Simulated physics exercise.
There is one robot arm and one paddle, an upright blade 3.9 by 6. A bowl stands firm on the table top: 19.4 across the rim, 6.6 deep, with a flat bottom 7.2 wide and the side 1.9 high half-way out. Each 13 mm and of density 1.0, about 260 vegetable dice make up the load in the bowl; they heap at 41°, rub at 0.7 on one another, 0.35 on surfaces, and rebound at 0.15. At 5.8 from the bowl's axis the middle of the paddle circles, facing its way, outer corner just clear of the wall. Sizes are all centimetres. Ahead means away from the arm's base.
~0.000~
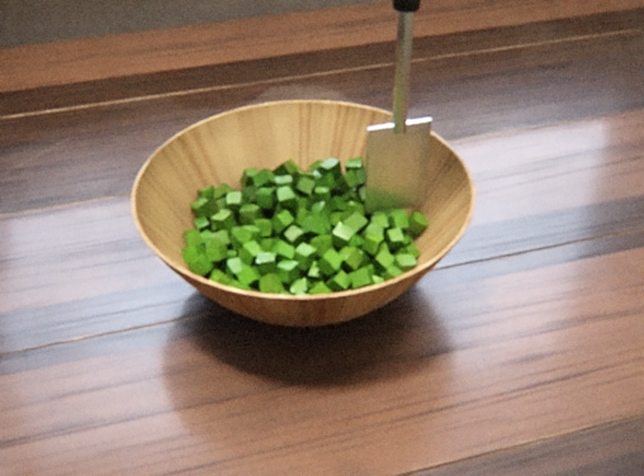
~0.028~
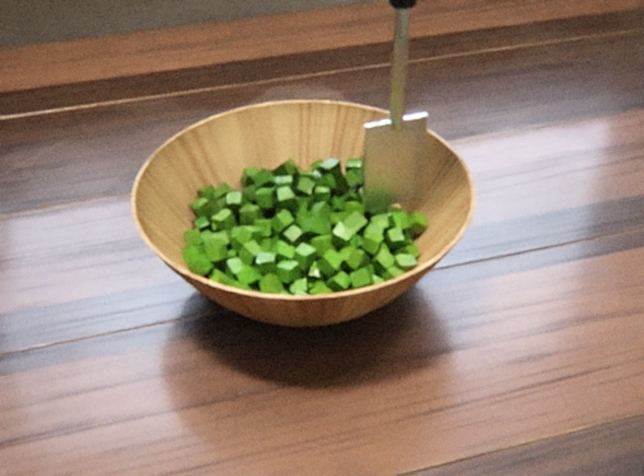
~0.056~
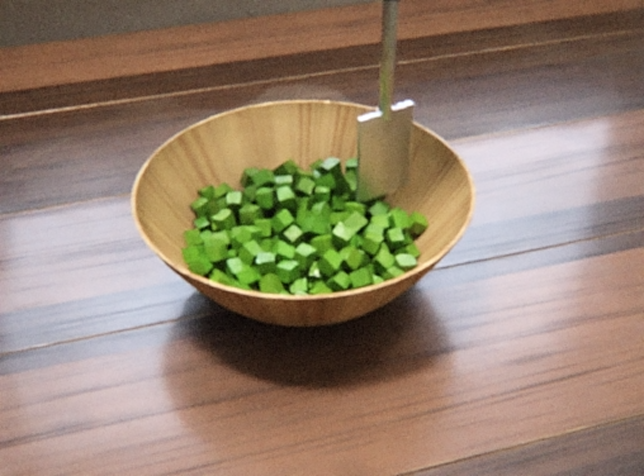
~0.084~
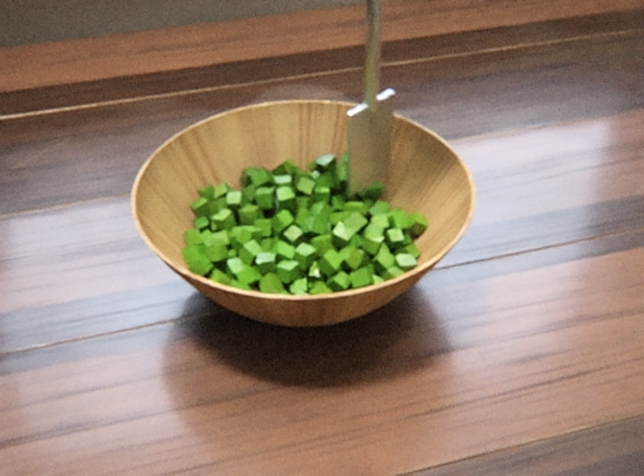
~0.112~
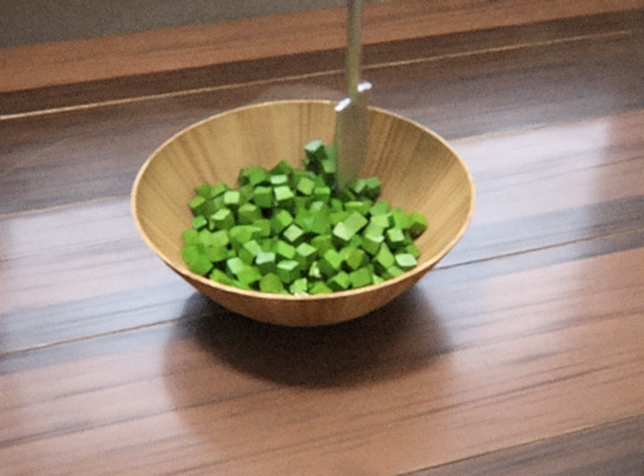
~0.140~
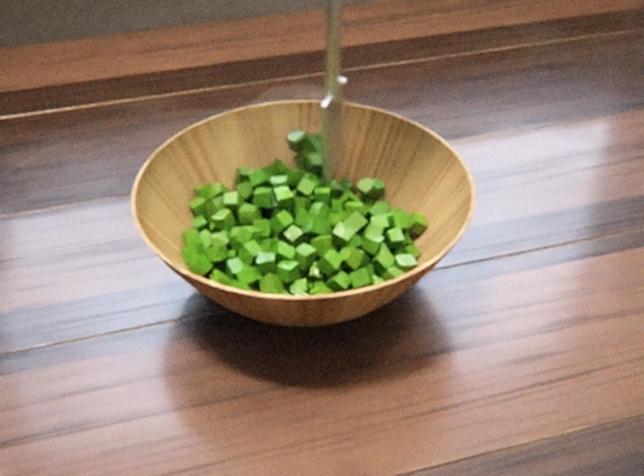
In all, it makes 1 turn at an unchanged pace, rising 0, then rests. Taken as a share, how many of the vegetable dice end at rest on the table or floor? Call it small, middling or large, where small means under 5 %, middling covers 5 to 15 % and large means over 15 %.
I would call it middling.
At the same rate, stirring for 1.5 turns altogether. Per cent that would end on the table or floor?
It would be around 15 per cent.
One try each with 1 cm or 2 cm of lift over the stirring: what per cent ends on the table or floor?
About 5 per cent on the first try and 0 per cent on the second.
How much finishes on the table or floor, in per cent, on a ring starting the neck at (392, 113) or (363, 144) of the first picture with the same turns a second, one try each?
Near 15 and 5 in a hundred, one try each.
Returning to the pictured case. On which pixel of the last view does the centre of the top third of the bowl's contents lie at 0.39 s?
At about (252, 244).
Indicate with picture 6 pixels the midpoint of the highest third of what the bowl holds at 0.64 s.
Estimated centre: (394, 224).
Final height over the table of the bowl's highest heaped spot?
Measured height: Some 7.5 cm.
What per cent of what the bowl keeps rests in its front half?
Some 35 per cent.
By 0.39 s, 174° round, highest piece 8 above the table; 256 in the bowl, 3 in flight or on the tool.
By 0.64 s, 292° round, highest piece 9 above the table; 251 in the bowl, 7 on the table or floor, 1 in flight or on the tool.
By 0.97 s, 0° round, highest piece 8 above the table; 237 in the bowl, 22 on the table or floor.
By 1.67 s, 0° round, highest piece 8 above the table; 237 in the bowl, 22 on the table or floor.
Final count, 237 in the bowl, 22 on the table or floor. That is 8 % on the table or floor.
